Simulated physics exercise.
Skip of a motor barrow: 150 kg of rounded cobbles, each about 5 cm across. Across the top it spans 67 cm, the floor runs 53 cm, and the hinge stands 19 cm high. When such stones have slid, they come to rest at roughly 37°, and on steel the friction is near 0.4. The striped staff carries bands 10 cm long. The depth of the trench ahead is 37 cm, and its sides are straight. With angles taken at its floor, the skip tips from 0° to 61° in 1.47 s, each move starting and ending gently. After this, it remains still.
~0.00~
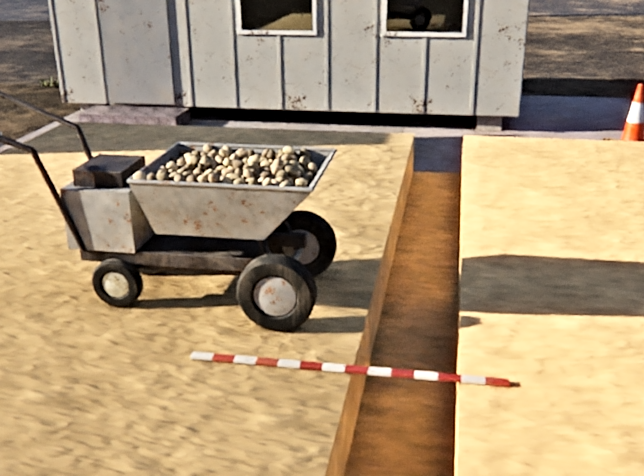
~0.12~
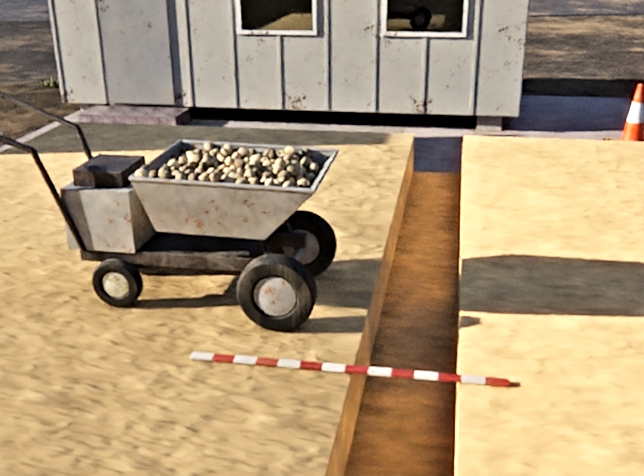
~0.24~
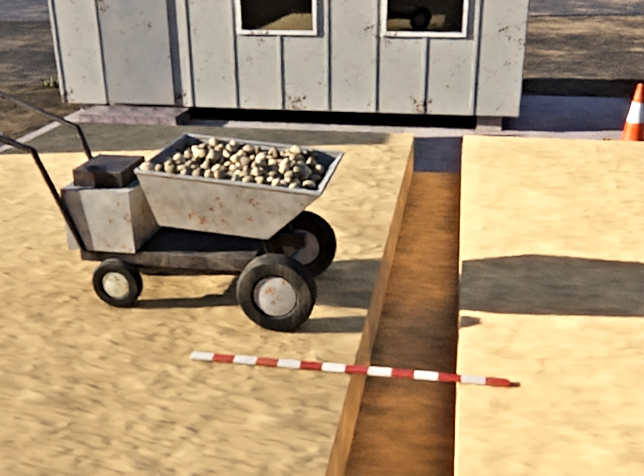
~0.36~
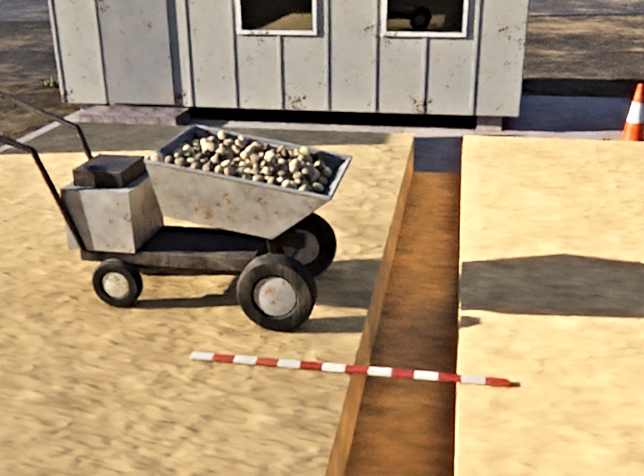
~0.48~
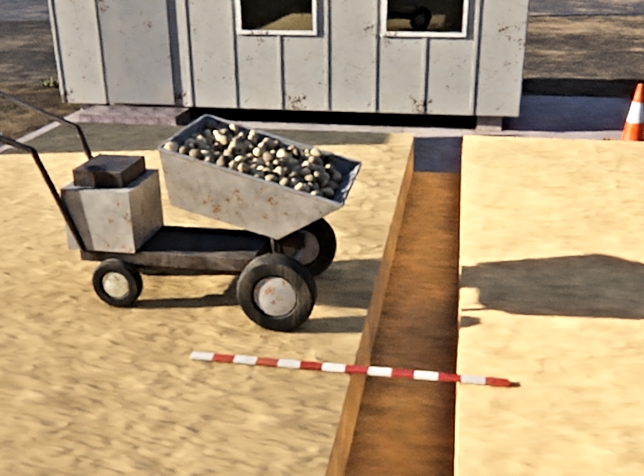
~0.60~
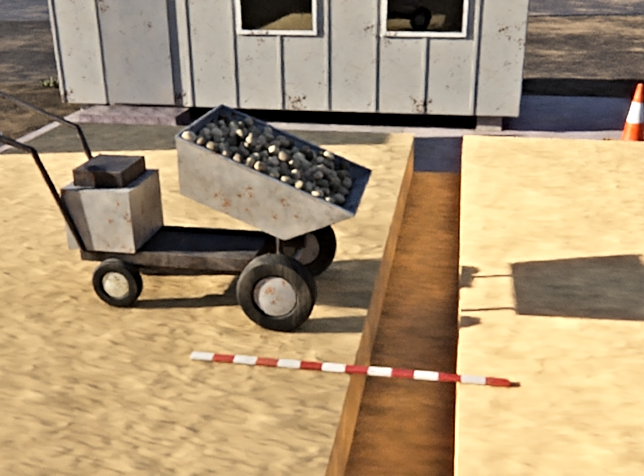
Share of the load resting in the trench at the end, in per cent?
86 per cent.
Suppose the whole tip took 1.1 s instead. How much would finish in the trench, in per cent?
I'd put it at some 80 in a hundred.
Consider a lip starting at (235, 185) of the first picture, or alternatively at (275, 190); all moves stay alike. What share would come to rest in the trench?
First some 75, then 100 per cent.
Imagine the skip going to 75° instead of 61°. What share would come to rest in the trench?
I'd guess some 85 in a hundred.
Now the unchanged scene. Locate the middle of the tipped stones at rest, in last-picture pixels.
Somewhere around (428, 358) in the last picture.
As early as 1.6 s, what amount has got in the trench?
Close to 30 per cent has got there by then.
After 1.1 s the floor is at 51°; 100 % in the skip; the foremost stones are at (393, 237).
After 1.6 s the floor is at 61°; 66 % in the skip, 31 % in the trench, 3 % past the trench; the foremost stones are at (481, 303).
After 1.9 s the floor is at 61°; 37 % in the skip, 50 % in the trench, 13 % past the trench; the foremost stones are at (591, 323).
After 3.9 s the floor is at 61°; 0 % in the skip, 86 % in the trench, 14 % past the trench; the foremost stones are past the picture's edge.
